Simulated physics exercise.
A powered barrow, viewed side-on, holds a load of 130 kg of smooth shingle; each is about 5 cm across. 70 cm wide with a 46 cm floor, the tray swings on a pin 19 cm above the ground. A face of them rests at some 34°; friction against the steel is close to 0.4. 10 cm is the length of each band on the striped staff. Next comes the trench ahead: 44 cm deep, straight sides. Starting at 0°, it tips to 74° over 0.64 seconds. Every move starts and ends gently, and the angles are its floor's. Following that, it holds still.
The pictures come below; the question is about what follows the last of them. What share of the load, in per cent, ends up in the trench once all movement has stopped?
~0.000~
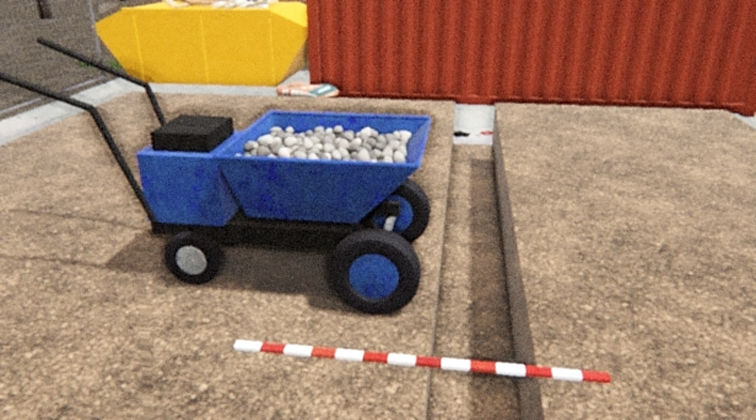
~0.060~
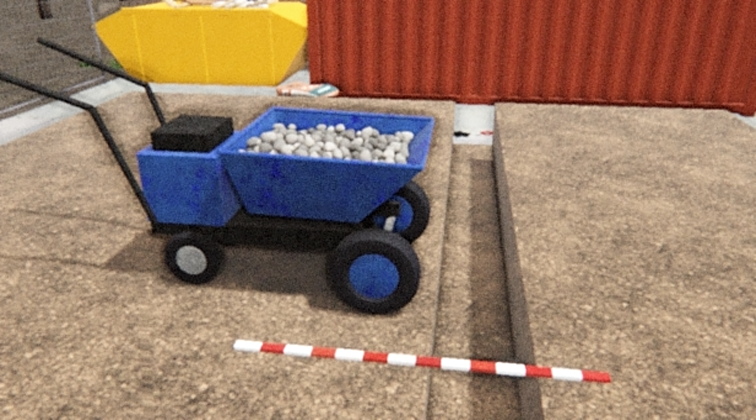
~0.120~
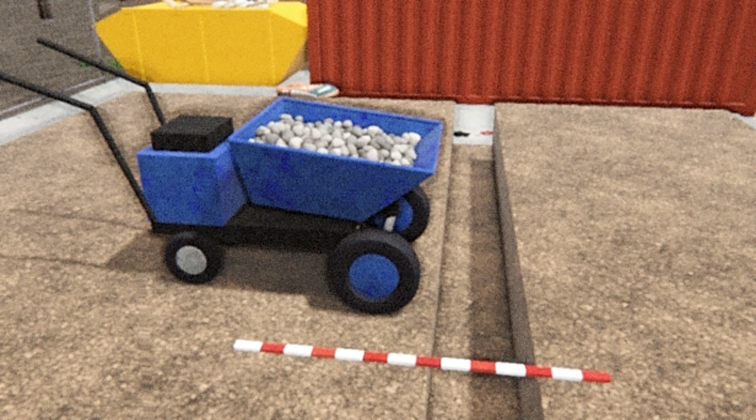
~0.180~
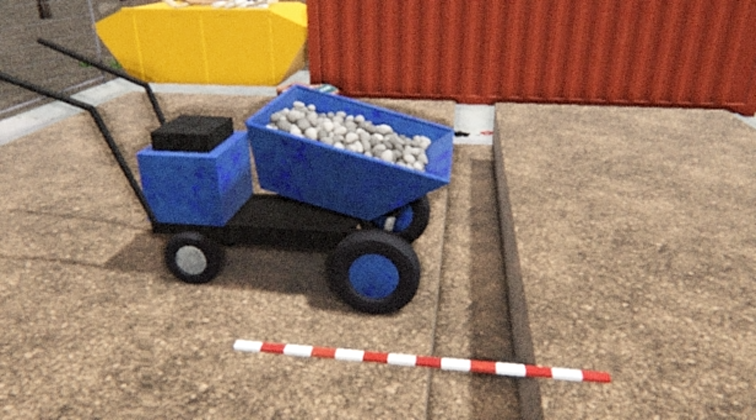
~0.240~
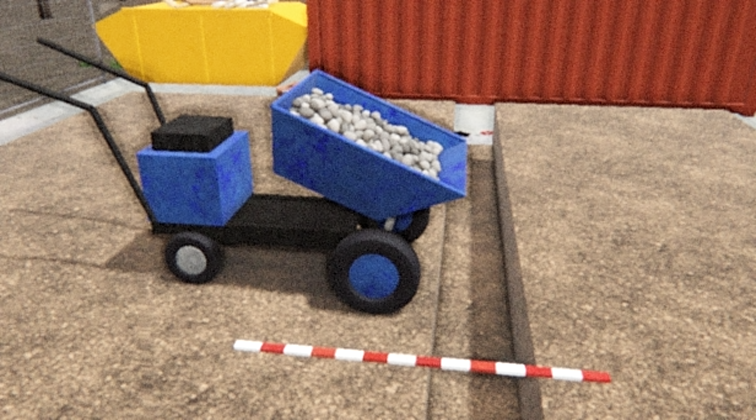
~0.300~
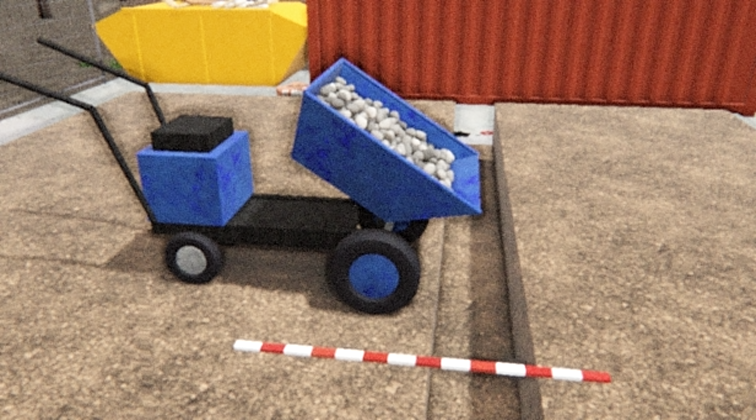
About 23 per cent.
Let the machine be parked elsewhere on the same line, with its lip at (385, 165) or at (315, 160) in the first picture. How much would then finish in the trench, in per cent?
55 % and 100 %.
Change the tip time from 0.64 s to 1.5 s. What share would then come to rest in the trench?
With that change, it comes to around 35 per cent.
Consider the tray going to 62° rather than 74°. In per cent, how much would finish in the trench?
Then close to 30 per cent.
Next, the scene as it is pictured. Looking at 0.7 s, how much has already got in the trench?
5 per cent or so by then.
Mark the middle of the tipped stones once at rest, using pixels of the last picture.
The tipped stones centre close to (586, 286).
After 0.5 s the floor is at 62°; 100 % in the tray; the foremost stones are at (492, 221).
After 0.7 s the floor is at 74°; 57 % in the tray, 7 % in the trench, 36 % past the trench; the foremost stones are at (595, 283).
After 1.1 s the floor is at 74°; 3 % in the tray, 19 % in the trench, 78 % past the trench; the foremost stones are past the picture's edge.
After 3.0 s the floor is at 74°; 0 % in the tray, 23 % in the trench, 77 % past the trench; the foremost stones are past the picture's edge.
